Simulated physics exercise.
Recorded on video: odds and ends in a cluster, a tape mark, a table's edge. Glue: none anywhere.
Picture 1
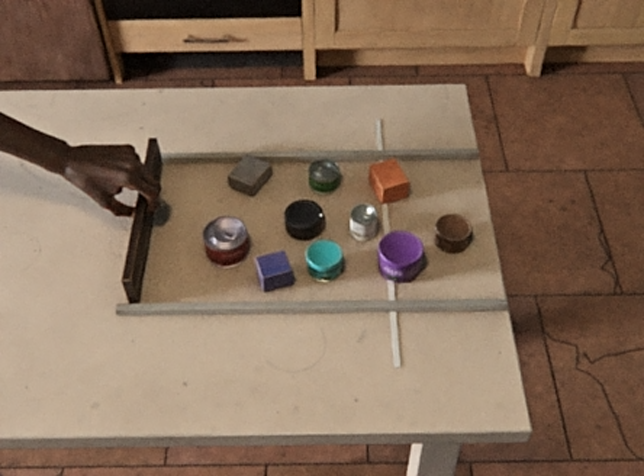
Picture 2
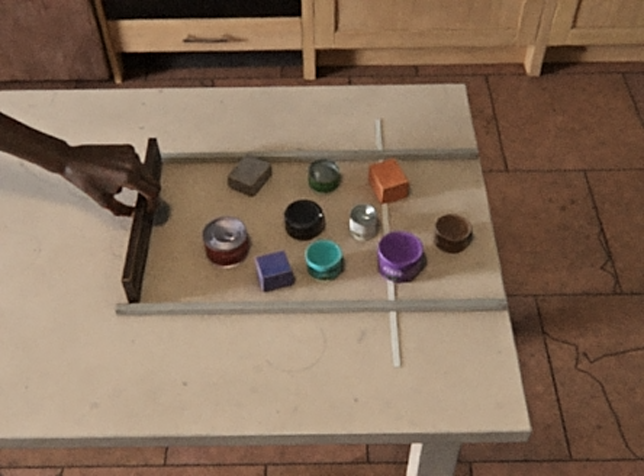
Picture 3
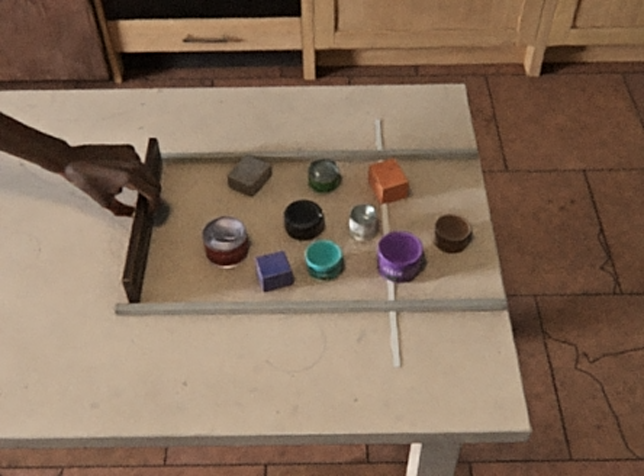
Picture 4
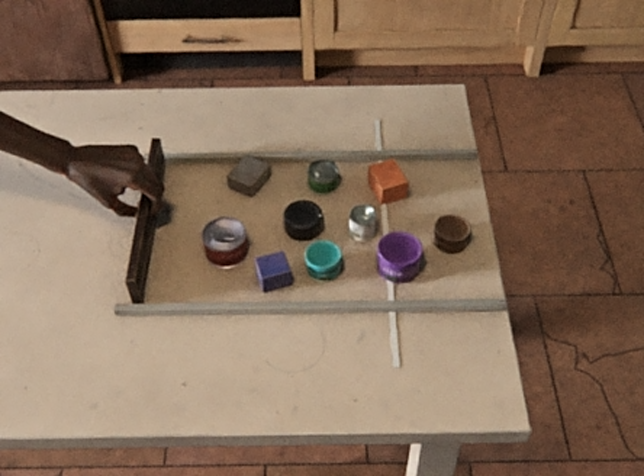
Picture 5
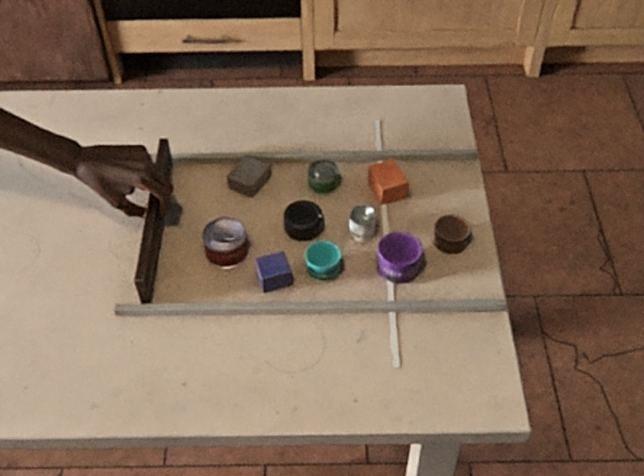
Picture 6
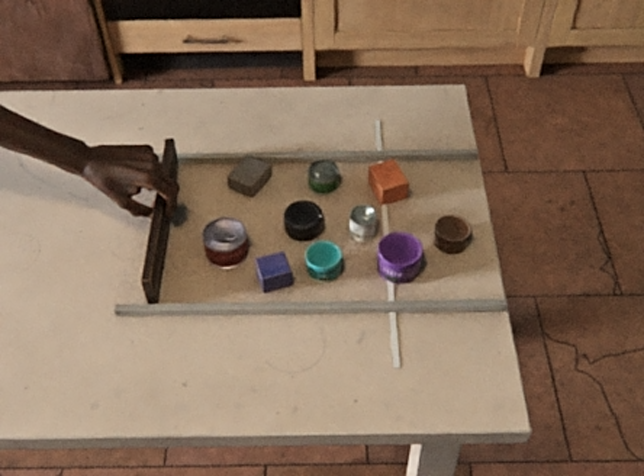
Hand holding a dark board upright on a table, then sliding it slightly right toward scattered tubs, lids and blocks.
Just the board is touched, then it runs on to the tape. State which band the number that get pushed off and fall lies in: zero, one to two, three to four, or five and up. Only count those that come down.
The band is zero.
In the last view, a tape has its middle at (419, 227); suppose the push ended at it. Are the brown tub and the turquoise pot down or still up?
The brown tub goes off the edge; the turquoise pot stays where it is.
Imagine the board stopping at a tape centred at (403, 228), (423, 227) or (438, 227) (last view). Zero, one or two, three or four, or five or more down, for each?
Taking the three places in turn, it would be none; one to two; one to two.
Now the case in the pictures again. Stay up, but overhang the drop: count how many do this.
It would come to 0.
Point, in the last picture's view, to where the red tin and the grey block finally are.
For the red tin it's (410, 243), and for the grey block it's (396, 170).
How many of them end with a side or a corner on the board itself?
The figure is 4.
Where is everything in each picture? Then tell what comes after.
The first frame shows brown tub (453, 234); purple tub (400, 257); orange block (388, 181); board (144, 217); tape (386, 227).
The second frame shows purple tub (400, 257); board (144, 217).
The third frame shows orange block (388, 181); black lid (304, 220).
The fourth frame shows brown tub (452, 234); grey block (249, 176).
The fifth frame shows purple tub (399, 258); white pot (363, 223).
The sixth frame shows brown tub (452, 234); purple tub (399, 258); orange block (388, 182); board (161, 217); tape (386, 228).
Soon after, none off yet; brown tub at rest near (452, 234); purple tub at rest near (399, 258); orange block at rest near (388, 182).
Then, none off yet; brown tub at rest near (452, 234); purple tub at rest near (400, 258); orange block moving near (392, 183).
At rest, the number that fall off is zero.
